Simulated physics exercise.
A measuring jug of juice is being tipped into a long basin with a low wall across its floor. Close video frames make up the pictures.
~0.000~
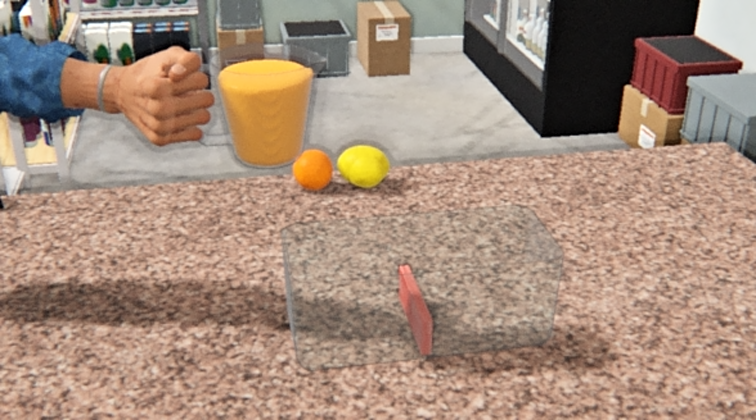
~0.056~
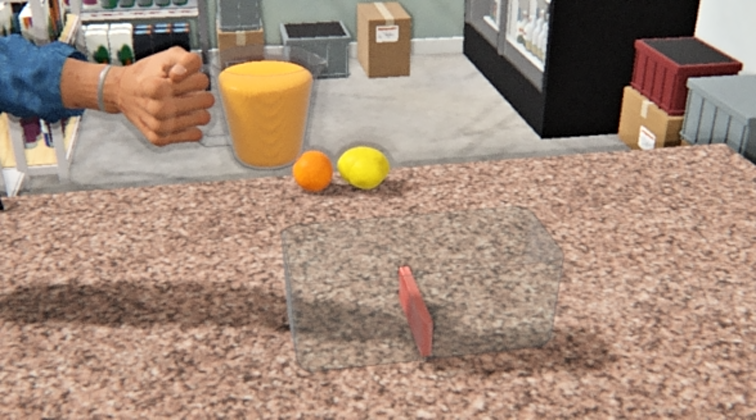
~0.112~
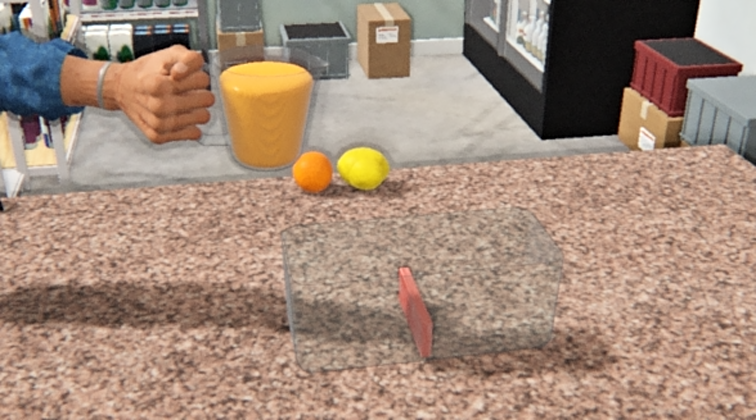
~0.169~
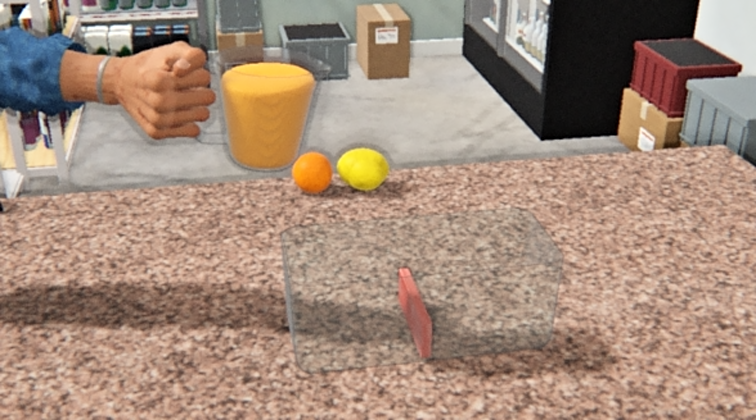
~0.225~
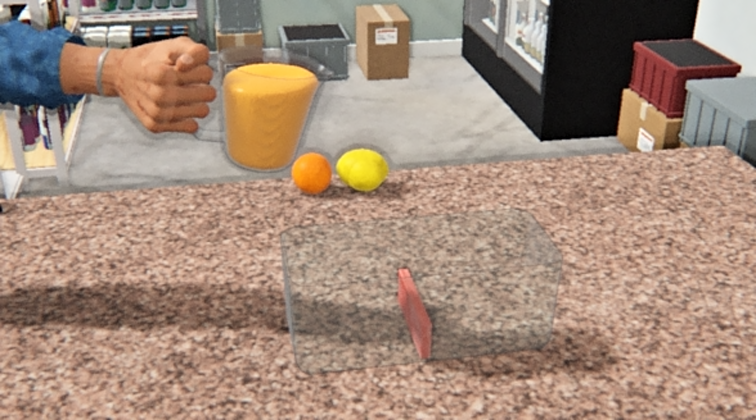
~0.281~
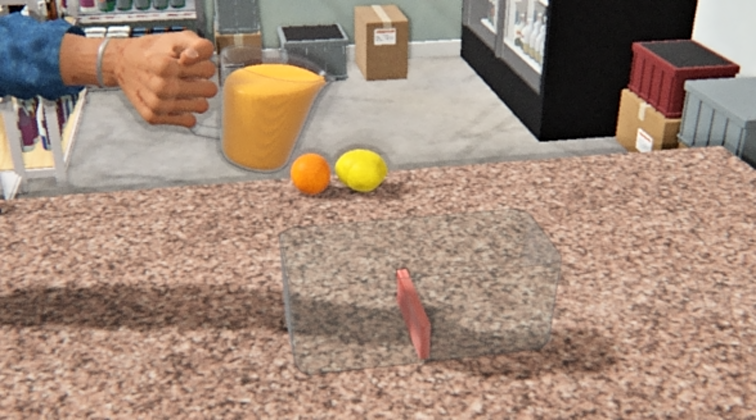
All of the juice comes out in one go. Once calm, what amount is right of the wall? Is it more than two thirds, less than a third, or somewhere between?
Once it settles, the part right of the wall is below a third, I'd say.
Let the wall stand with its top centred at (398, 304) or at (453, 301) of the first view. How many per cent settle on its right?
Around 55 per cent for the first, around 15 per cent for the second.
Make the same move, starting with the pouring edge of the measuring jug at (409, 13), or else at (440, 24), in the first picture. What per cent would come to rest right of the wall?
95 and 90 per cent.
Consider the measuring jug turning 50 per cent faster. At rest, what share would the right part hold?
Near 10 %.
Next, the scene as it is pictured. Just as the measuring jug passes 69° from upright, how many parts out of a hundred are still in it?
Near 70 in a hundred still remains.
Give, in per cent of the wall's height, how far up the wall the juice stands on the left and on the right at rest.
Near 50 on the left, 10 on the right.
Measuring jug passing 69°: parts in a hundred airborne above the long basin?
I'd put it at roughly 25 percent of it.
A moment on, the measuring jug is tipped part way and 69 per cent is still to pour, 8 is left of the wall and 0 right of it.
Next, the measuring jug is tipped right over and 14 per cent is still to pour, 53 is left of the wall and 11 right of it.
Then the measuring jug is tipped right over and 0 per cent is still to pour, 83 is left of the wall and 13 right of it.
Later the measuring jug is tipped right over and 0 per cent is still to pour, 83 is left of the wall and 14 right of it.
At rest 83 per cent lies left of the wall, 14 right of it and 3 outside.
